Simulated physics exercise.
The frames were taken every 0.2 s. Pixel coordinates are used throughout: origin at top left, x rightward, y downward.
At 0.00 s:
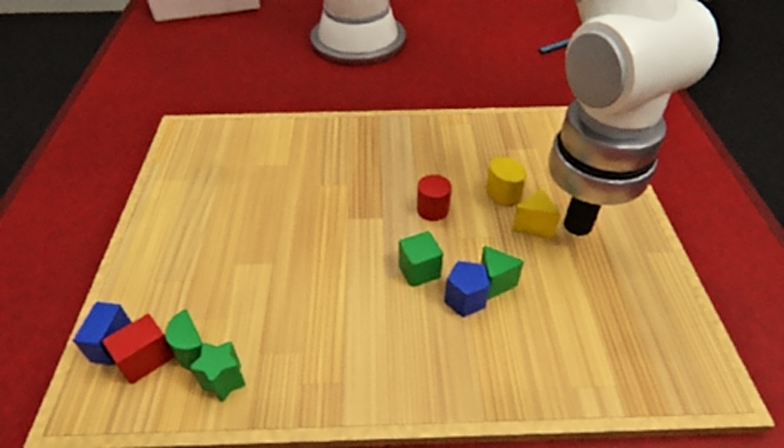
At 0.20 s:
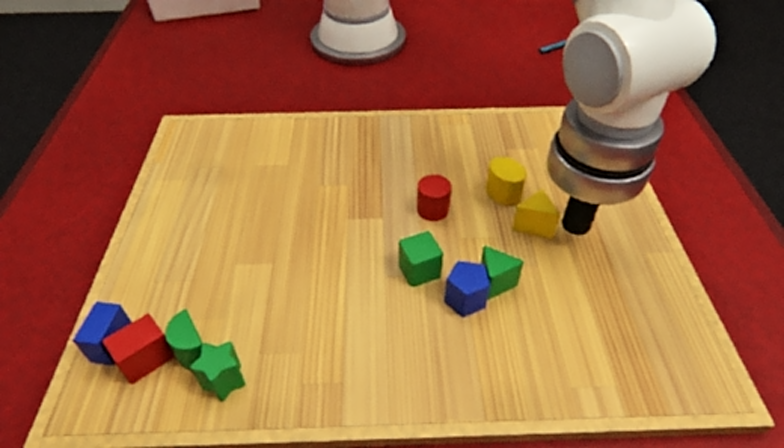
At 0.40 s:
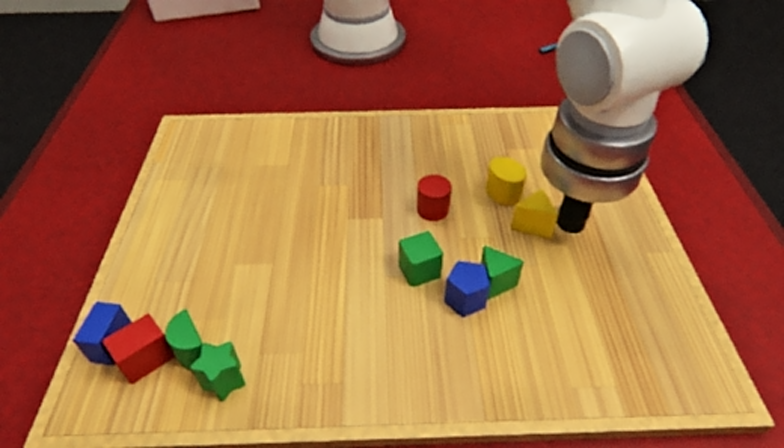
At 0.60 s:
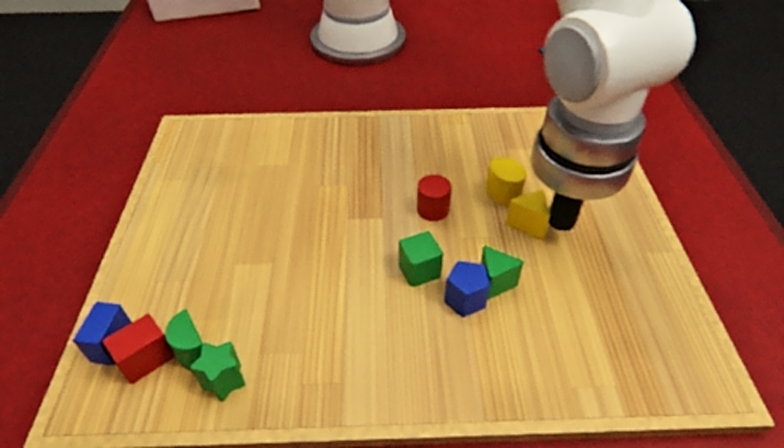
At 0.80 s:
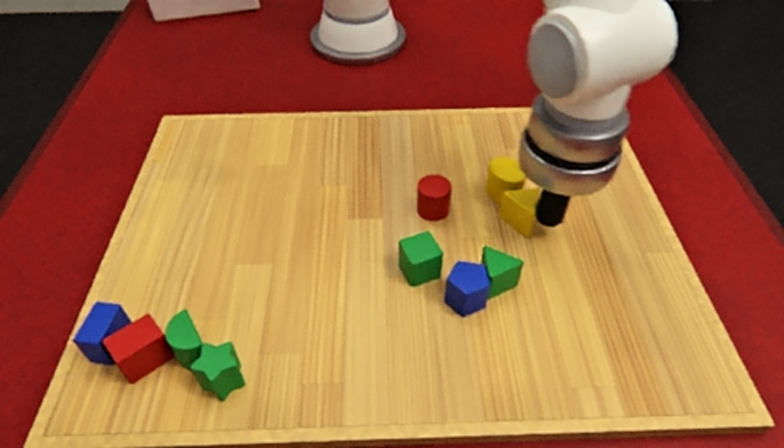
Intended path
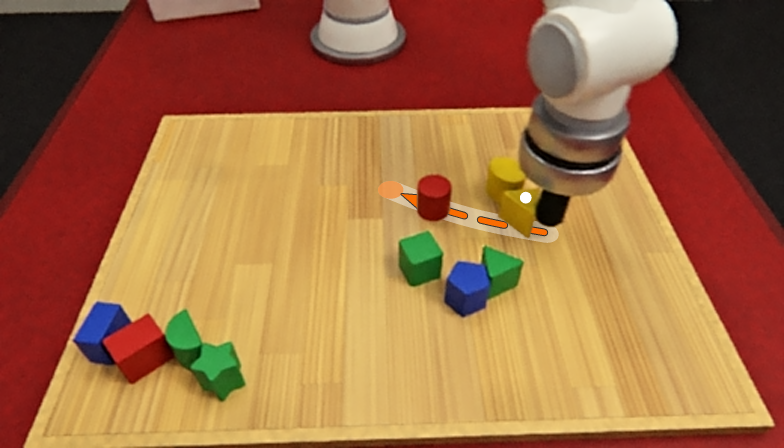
In this clip, a robot arm with a black post moves slowly left over a wooden board of scattered coloured blocks, then nudges the yellow triangular piece slightly left beside the other yellow block, while the remaining blocks stay still.
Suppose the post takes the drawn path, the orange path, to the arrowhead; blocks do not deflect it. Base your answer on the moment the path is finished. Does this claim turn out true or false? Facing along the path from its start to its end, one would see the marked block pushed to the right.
True.
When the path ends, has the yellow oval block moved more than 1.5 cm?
Final answer: No.
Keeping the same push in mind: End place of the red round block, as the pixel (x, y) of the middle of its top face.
The middle of the upper face of the red round block will lie at about (362, 173) in the picture.
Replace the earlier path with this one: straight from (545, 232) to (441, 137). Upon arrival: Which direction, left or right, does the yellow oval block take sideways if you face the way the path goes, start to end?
Gets pushed right.
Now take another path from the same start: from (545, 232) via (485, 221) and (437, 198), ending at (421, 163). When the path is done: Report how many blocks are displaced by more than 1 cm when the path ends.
It displaces two.
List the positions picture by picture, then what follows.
The first frame shows lower end of the post at (578, 227), tops of blocks, red round block at (435, 185), yellow oval block at (508, 169), yellow triangular piece at (540, 203).
The second frame shows post at (576, 226), blocks as before.
The third frame shows post at (570, 224), blocks as before.
The fourth frame shows post at (561, 222), yellow triangular piece at (535, 201).
The fifth frame shows post at (549, 218), red round block at (435, 185), yellow oval block at (508, 169), yellow triangular piece at (526, 198).
The drawn path runs from (545, 232) by way of (463, 215) to (391, 190); the dot is on the yellow triangular piece.
What follows on the original path. One third of the way, post at (491, 207); yellow triangular piece at (480, 180), turned 70° clockwise.
Two thirds of the way, post at (437, 193); red round block at (408, 179); yellow triangular piece at (470, 174), turned 95° clockwise.
At the end, post at (391, 175); red round block at (362, 173); yellow oval block not moved; yellow triangular piece at (470, 174), turned 95° clockwise.
